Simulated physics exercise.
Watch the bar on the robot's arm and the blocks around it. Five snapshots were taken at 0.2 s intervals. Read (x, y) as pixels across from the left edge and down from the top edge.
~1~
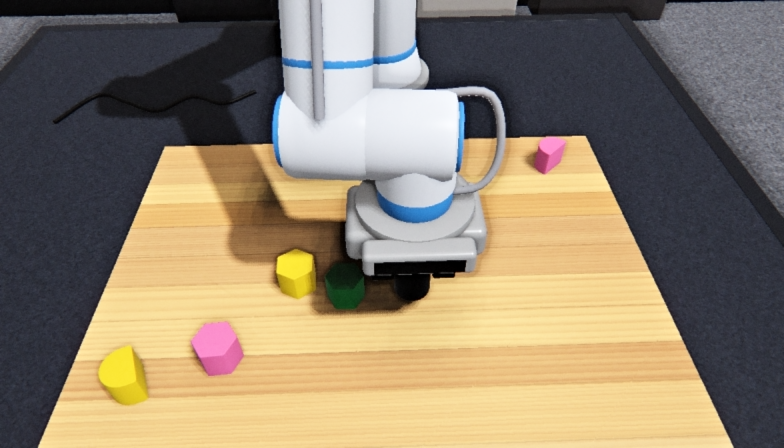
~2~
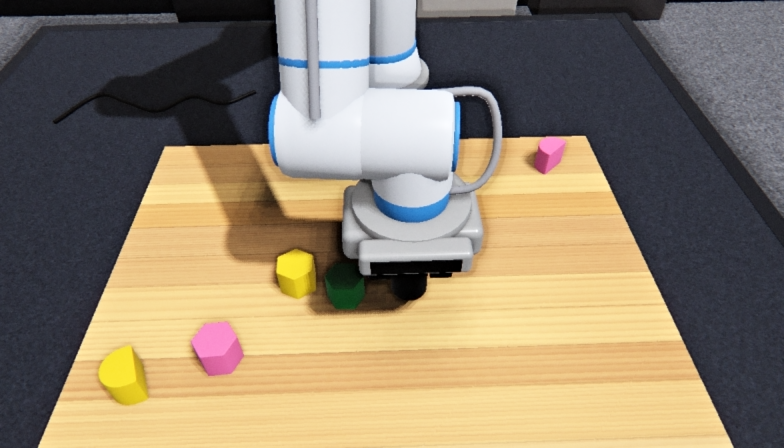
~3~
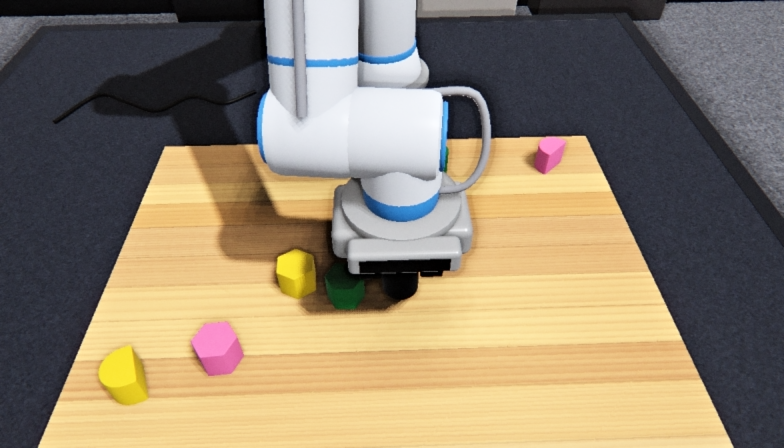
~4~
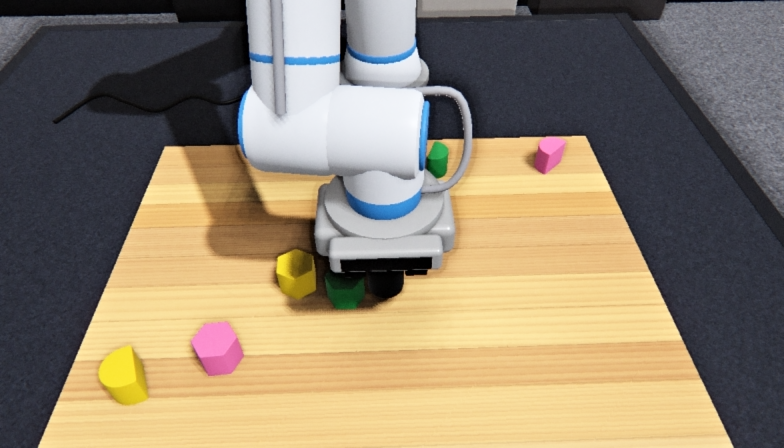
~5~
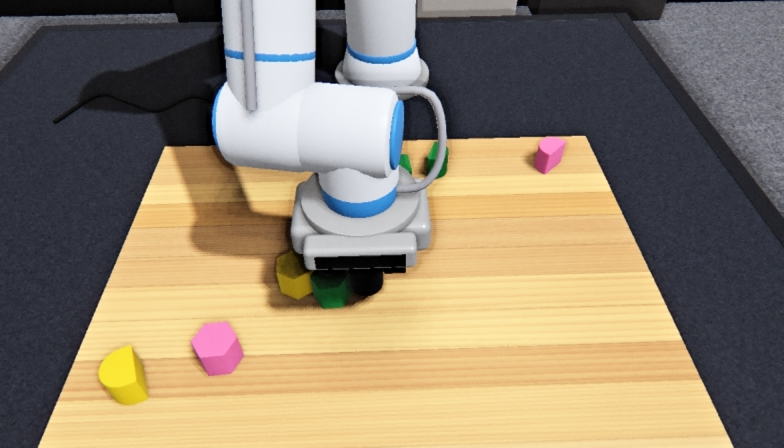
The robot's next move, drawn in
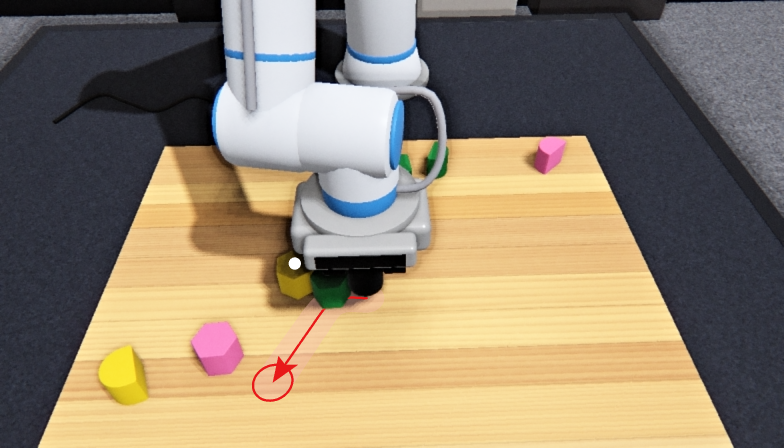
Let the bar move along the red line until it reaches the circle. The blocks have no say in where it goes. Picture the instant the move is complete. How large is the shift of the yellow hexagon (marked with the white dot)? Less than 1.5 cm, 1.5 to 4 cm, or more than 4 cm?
It slides somewhere between 1.5 and 4 cm.
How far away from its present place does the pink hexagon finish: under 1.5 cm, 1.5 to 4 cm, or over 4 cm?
Below 1.5 cm.
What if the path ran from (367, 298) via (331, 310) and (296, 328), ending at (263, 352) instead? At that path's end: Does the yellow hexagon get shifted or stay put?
From what I can tell, it won't keep its place.
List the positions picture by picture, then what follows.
The first picture shows tip of the bar (412, 288), middles of tops, pink hexagon (214, 339), yellow hexagon (295, 264), green hexagon (344, 276).
The second picture shows bar (409, 288), nothing pushed.
The third picture shows bar (400, 287), nothing pushed.
The fourth picture shows bar (386, 286), nothing pushed.
The fifth picture shows bar (366, 284), pink hexagon (214, 339), yellow hexagon (295, 264), green hexagon partly hidden.
The line goes from (367, 298) through (325, 308) and (300, 343) to (273, 382); the dot is on the yellow hexagon.
On the path given first. One third of the way, bar (323, 294); yellow hexagon (267, 262), turned 55° clockwise; green hexagon (287, 283).
Two thirds of the way, bar (297, 329); yellow hexagon (266, 262), turned 55° clockwise; green hexagon (283, 285).
At the end, bar (268, 369); pink hexagon unmoved; yellow hexagon (266, 262), turned 55° clockwise; green hexagon (283, 285).
